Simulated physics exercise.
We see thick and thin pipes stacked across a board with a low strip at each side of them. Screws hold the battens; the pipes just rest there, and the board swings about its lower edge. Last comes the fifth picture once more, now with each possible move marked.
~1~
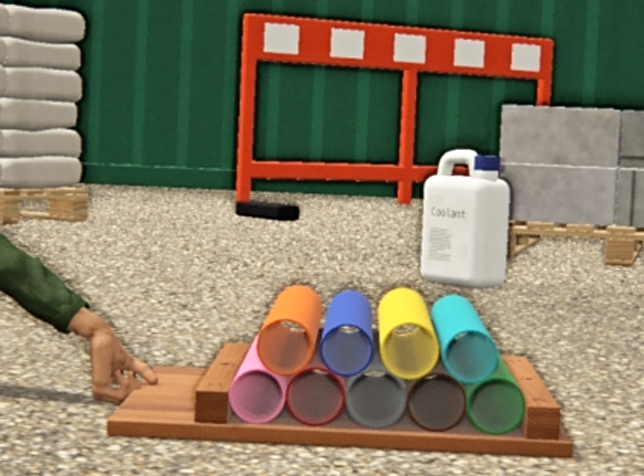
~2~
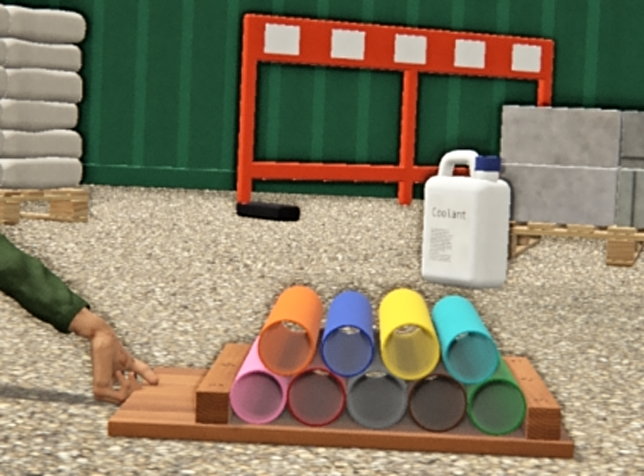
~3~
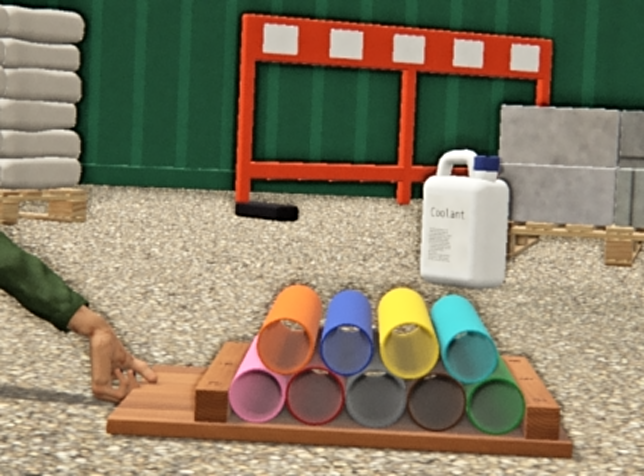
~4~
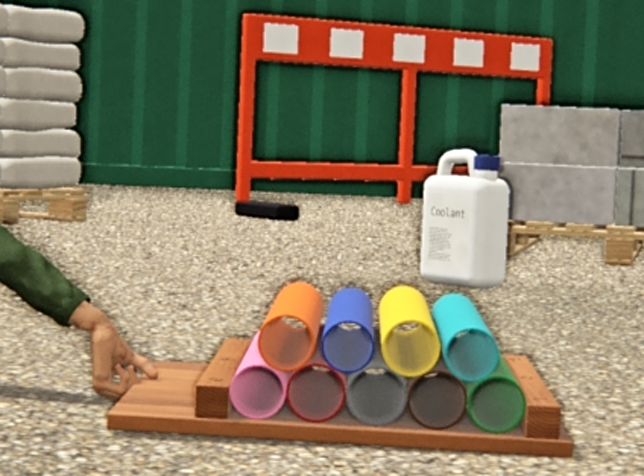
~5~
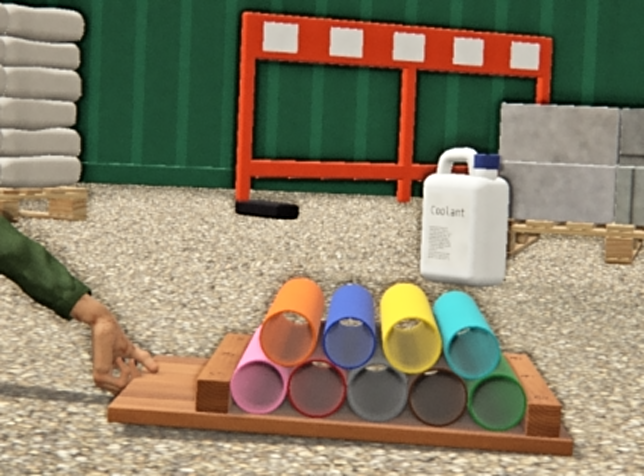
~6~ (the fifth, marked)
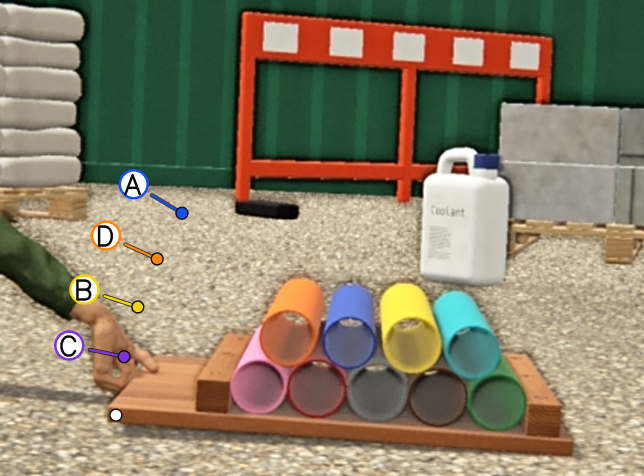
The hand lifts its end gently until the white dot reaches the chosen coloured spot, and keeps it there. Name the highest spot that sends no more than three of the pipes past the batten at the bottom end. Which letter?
A is the limit.
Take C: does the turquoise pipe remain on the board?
Yes, with C.
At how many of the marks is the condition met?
Four of the four.
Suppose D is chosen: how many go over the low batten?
With D, none.
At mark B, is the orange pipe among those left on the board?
Yes.
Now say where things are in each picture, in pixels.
In the first frame, orange pipe (285, 347); turquoise pipe (470, 356); board (343, 392).
In the second frame, board (344, 393); pink pipe (258, 396).
In the third frame, board (342, 392); pink pipe (257, 395); blue pipe (346, 349).
In the fourth frame, board (343, 389); pink pipe (258, 391); red pipe (316, 393).
In the fifth frame, board (343, 385); pink pipe (259, 386); red pipe (317, 389).
On the marked copy, A at (182, 213); B at (137, 307); C at (124, 357); D at (157, 259); the white dot at (116, 415).
Following A. Soon after the start, board at 17°.
Later, board at 29°.
In the end, board at 29°, none over the low batten.
As for the rest, B none over the low batten; C none over the low batten; D none over the low batten.
